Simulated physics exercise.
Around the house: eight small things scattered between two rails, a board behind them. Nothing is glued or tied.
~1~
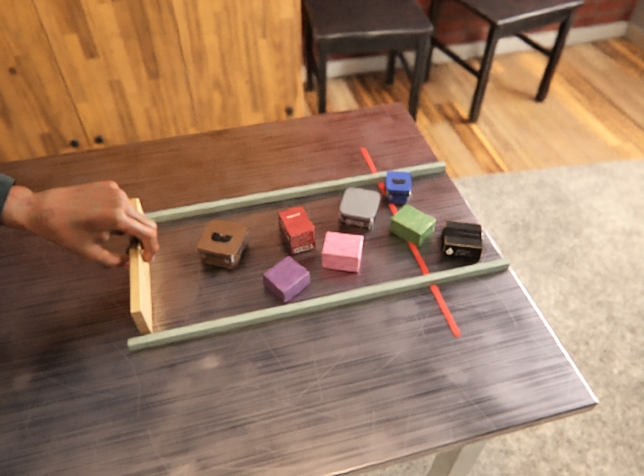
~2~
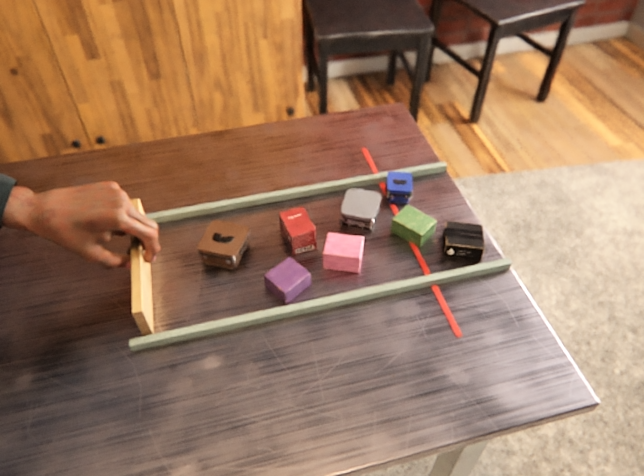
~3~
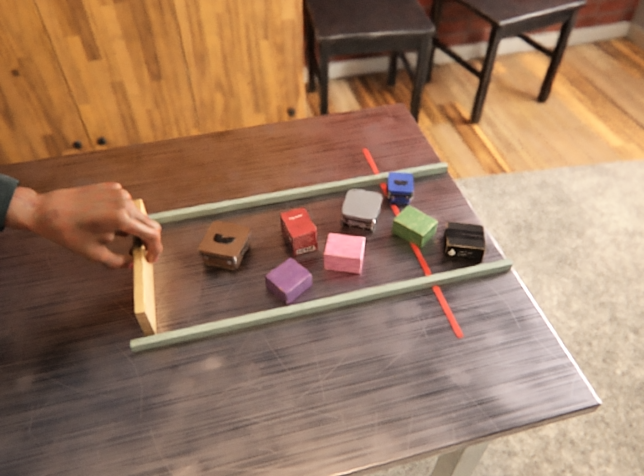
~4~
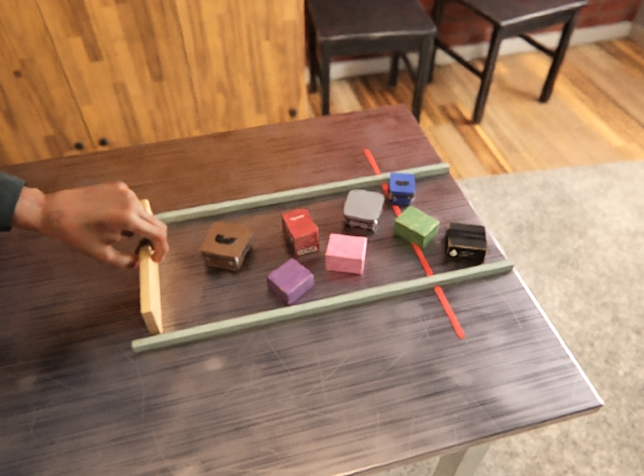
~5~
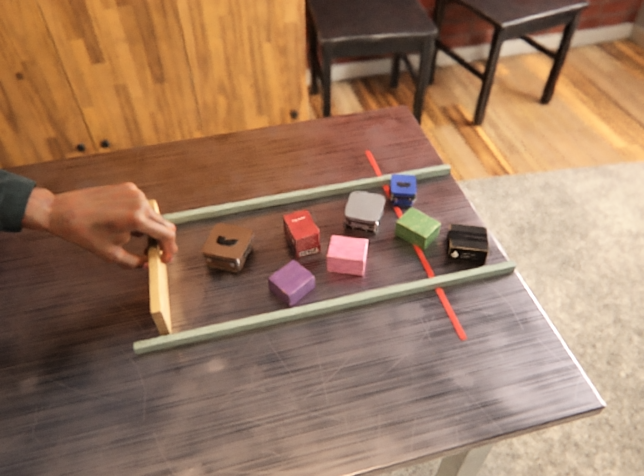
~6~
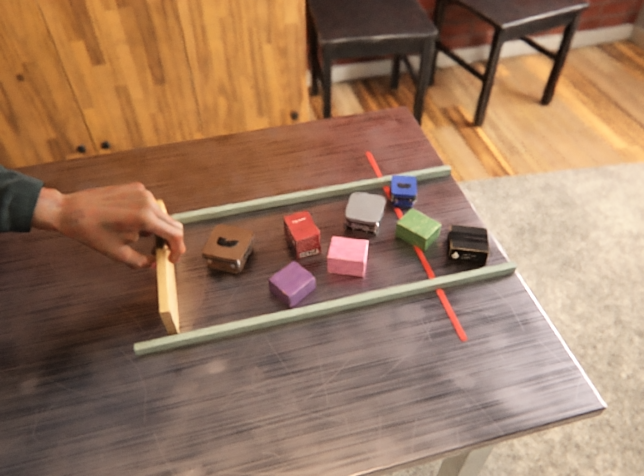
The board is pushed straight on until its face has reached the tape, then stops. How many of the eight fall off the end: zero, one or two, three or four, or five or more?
Here the number that fall off is one or two.
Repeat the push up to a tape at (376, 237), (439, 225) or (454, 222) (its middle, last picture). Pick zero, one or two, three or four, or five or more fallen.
For each place: None; at least five; at least five.
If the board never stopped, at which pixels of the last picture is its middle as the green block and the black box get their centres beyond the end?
Near (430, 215) and (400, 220).
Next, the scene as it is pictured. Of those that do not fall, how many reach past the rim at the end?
It comes to 2.
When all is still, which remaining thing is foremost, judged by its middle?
That is the grey case.
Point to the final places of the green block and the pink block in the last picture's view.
First (483, 226), then (433, 232).
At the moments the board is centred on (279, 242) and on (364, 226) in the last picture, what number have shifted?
First 4, then 8.
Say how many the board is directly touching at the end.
The number is 3.
A little later, none off yet; black box at rest near (468, 244); blue case at rest near (403, 193); green block at rest near (418, 229).
Next, none off yet; black box at rest near (468, 244); blue case shifted about its own width near (424, 184); green block moving near (425, 229).
When it is over, the number that fall off is one or two; down, blue case and black box.
